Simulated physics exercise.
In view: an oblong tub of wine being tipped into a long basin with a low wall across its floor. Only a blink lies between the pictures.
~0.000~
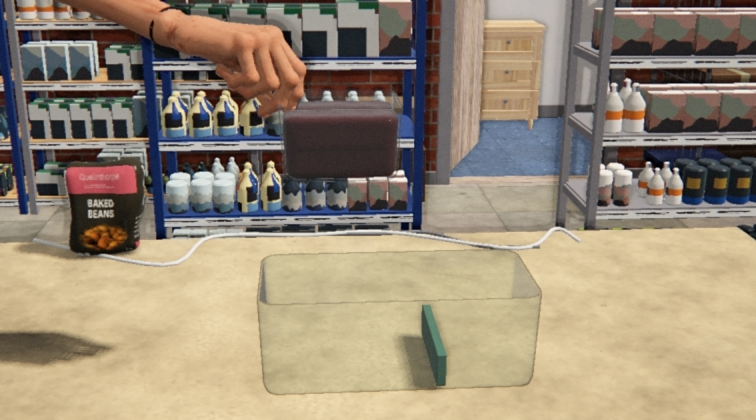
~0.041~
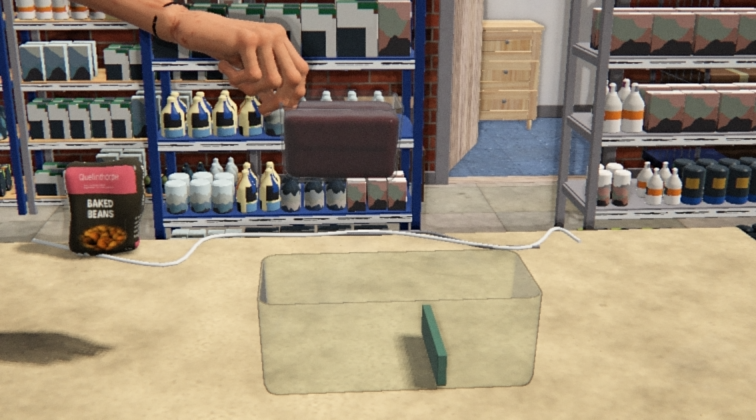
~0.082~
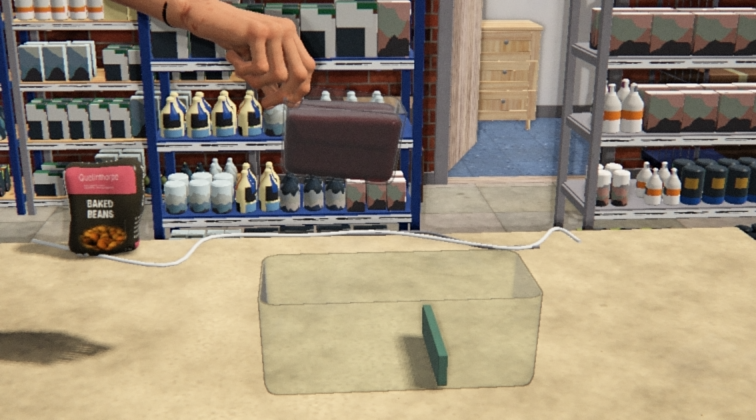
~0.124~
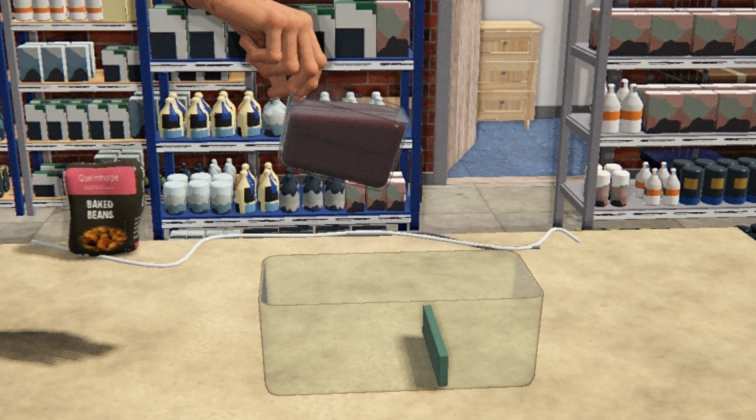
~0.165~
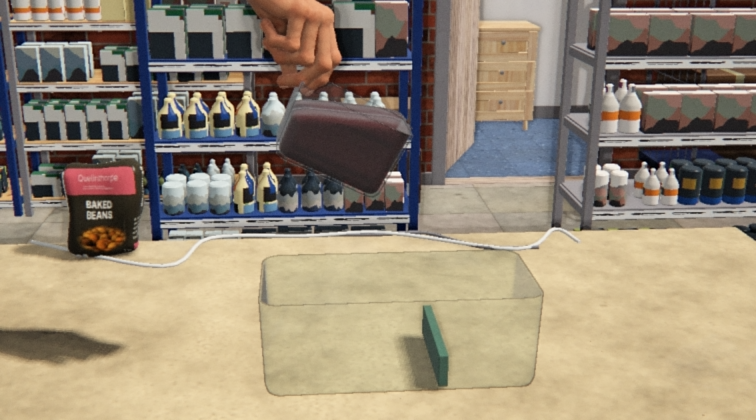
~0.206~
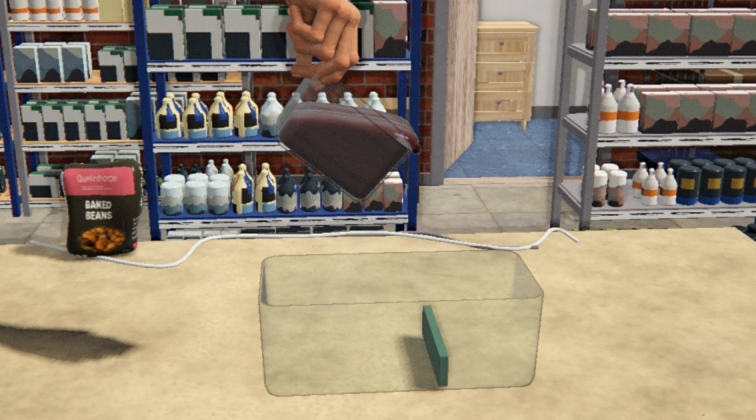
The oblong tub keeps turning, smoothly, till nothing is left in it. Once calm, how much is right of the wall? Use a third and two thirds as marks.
In the end from a third to two thirds is right of the wall.
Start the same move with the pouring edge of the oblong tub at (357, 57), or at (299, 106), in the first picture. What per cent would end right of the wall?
The first gives 25 %, the second 15 %.
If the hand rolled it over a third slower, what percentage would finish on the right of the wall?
About 55 per cent.
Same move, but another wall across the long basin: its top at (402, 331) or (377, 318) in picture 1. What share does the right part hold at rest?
First some 70, then 85 per cent.
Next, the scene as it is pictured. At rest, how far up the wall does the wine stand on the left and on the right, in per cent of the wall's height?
Left about 30, right about 60.
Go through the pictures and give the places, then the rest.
It leans 0°; its right rim is at (398, 100); the wine meets the walls at (283, 110) and (395, 109); the long basin's rim runs from (260, 280) to (528, 273); the wall's top is at (434, 330), in the first picture.
It leans 2°; its right rim is at (399, 102); the wine meets the walls at (284, 109) and (396, 110), in the second picture.
It leans 7°; its right rim is at (402, 107); the wine meets the walls at (286, 108) and (399, 111), in the third picture.
It leans 15°; its right rim is at (405, 117); the wine meets the walls at (290, 107) and (402, 115), in the fourth picture.
It leans 26°; its right rim is at (407, 129); the wine meets the walls at (289, 113) and (405, 119); 1 per cent is over the edge, in the fifth picture.
It leans 39°; its right rim is at (406, 143); the wine meets the walls at (284, 114) and (403, 132); 6 per cent is over the edge, in the sixth picture.
A moment on, the oblong tub is tipped right over and 19 per cent is still to pour, 1 is left of the wall and 27 right of it.
Next, the oblong tub is tipped right over and 2 per cent is still to pour, 27 is left of the wall and 50 right of it.
Then the oblong tub is tipped right over and 0 per cent is still to pour, 40 is left of the wall and 44 right of it.
Later the oblong tub is tipped right over and 0 per cent is still to pour, 45 is left of the wall and 48 right of it.
Finally, 47 per cent lies left of the wall, 46 right of it and 7 outside.
